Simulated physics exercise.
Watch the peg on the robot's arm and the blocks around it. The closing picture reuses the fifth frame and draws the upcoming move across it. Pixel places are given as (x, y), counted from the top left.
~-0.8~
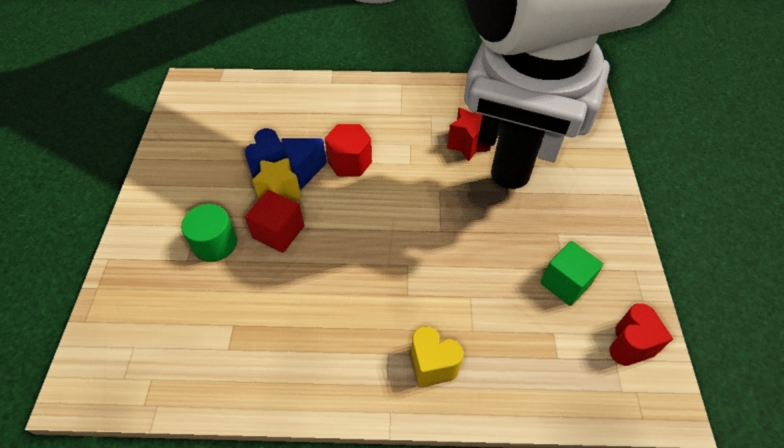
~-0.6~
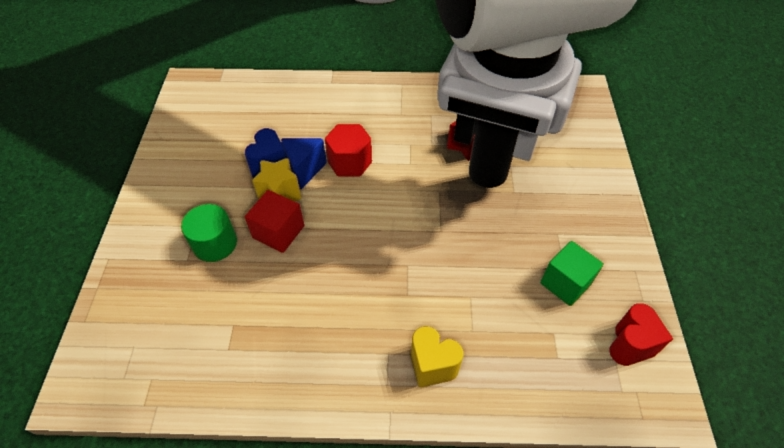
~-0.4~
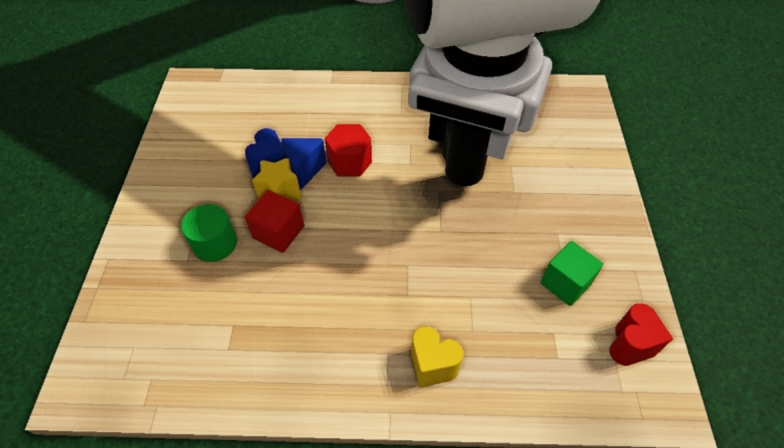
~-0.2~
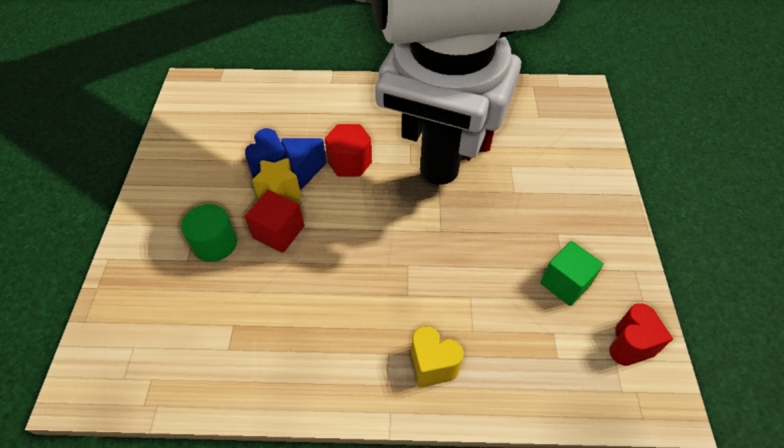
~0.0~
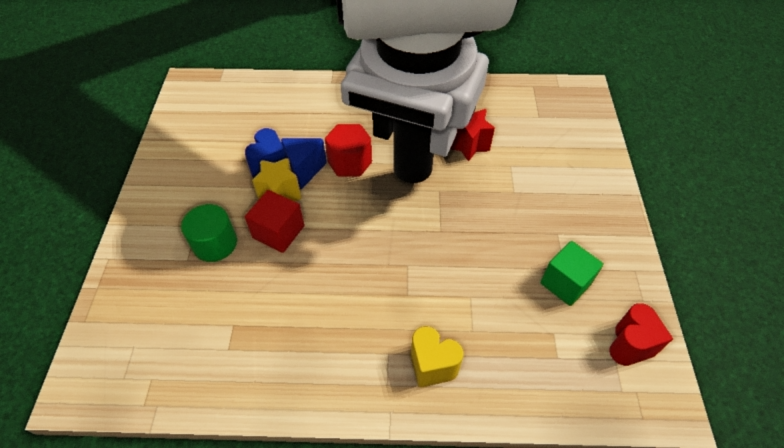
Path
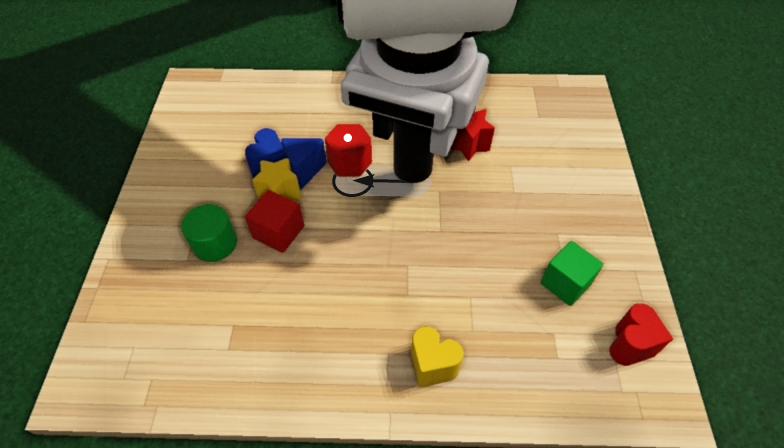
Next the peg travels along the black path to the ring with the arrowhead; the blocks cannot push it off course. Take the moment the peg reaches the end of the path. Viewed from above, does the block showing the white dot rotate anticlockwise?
I believe not.
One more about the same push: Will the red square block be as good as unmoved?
Going by the path, yes.
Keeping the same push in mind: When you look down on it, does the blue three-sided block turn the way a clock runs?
No.
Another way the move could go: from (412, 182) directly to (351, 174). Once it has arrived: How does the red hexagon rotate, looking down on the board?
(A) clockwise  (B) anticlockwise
The answer is A.
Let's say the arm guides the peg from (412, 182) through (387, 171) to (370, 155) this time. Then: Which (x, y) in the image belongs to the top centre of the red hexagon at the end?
At (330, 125).
The drawn path runs in a line from (412, 182) to (353, 181); the dot is on the red hexagon.
What follows on the original path. Halfway along, peg at (382, 168); nothing pushed yet.
At the end, peg at (352, 168); blue heart block at (258, 145); red square block not moved; yellow star block not moved; blue three-sided block at (298, 142), turned 30° anticlockwise; red hexagon at (334, 131), turned 35° clockwise.
